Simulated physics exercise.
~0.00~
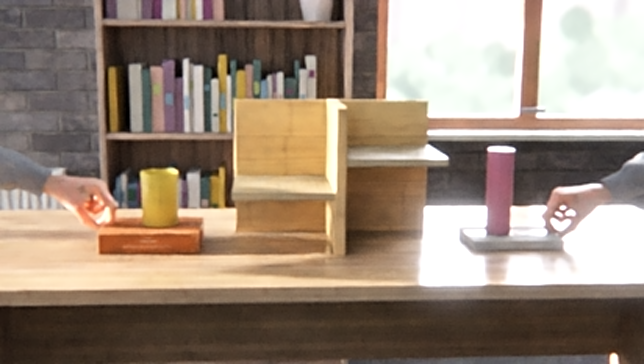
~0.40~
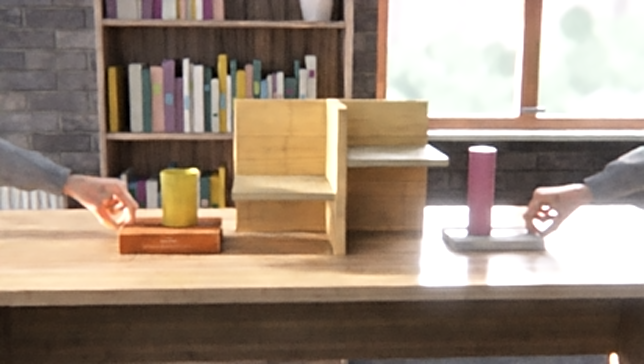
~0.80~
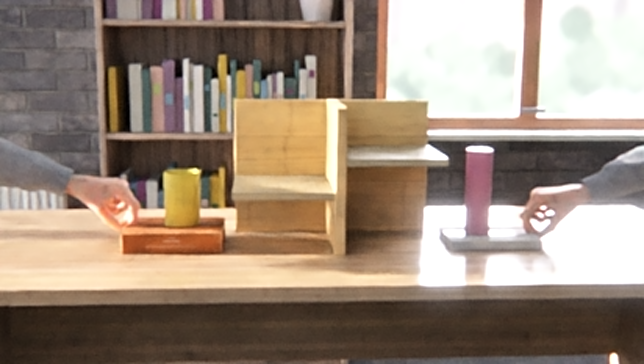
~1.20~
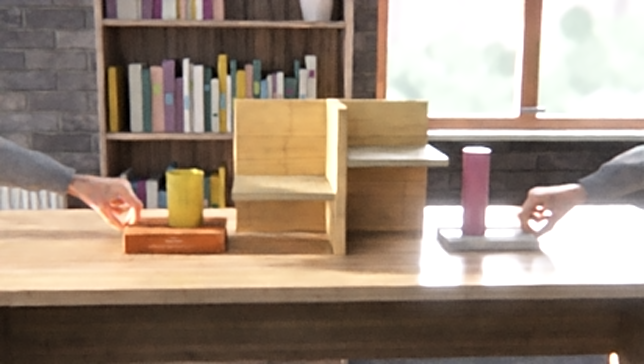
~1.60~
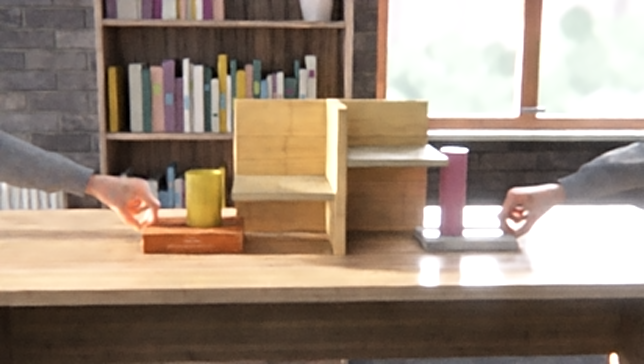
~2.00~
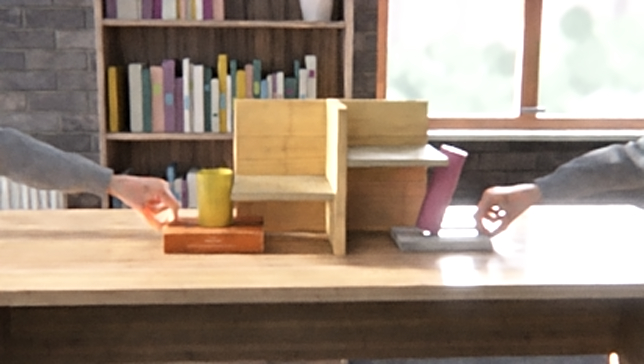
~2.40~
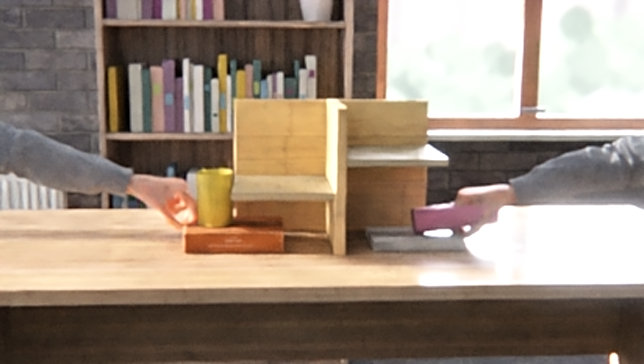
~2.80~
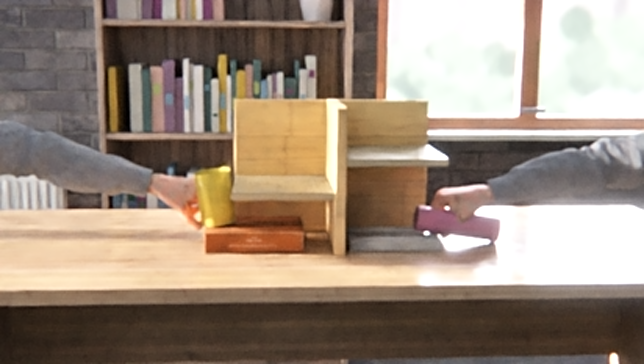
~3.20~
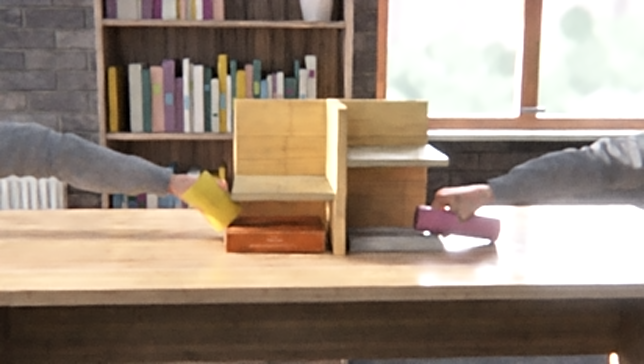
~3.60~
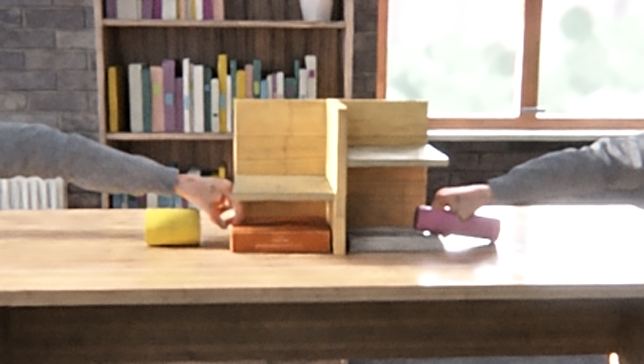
On a wooden table in front of a bookcase and a bright window, a wooden stand with low shelves sits between two hands. The left hand slides an orange box carrying an upright yellow beaker rightward, while the right hand slides a flat white box carrying a tall pink candle leftward. The candle meets the shelf first, leans back, and topples onto its side by the right hand as its box slides underneath. The beaker then stops against the left shelf while the orange box continues beneath it. It tips back and ends lying on the table, left of the stand, with both boxes tucked under the shelves.
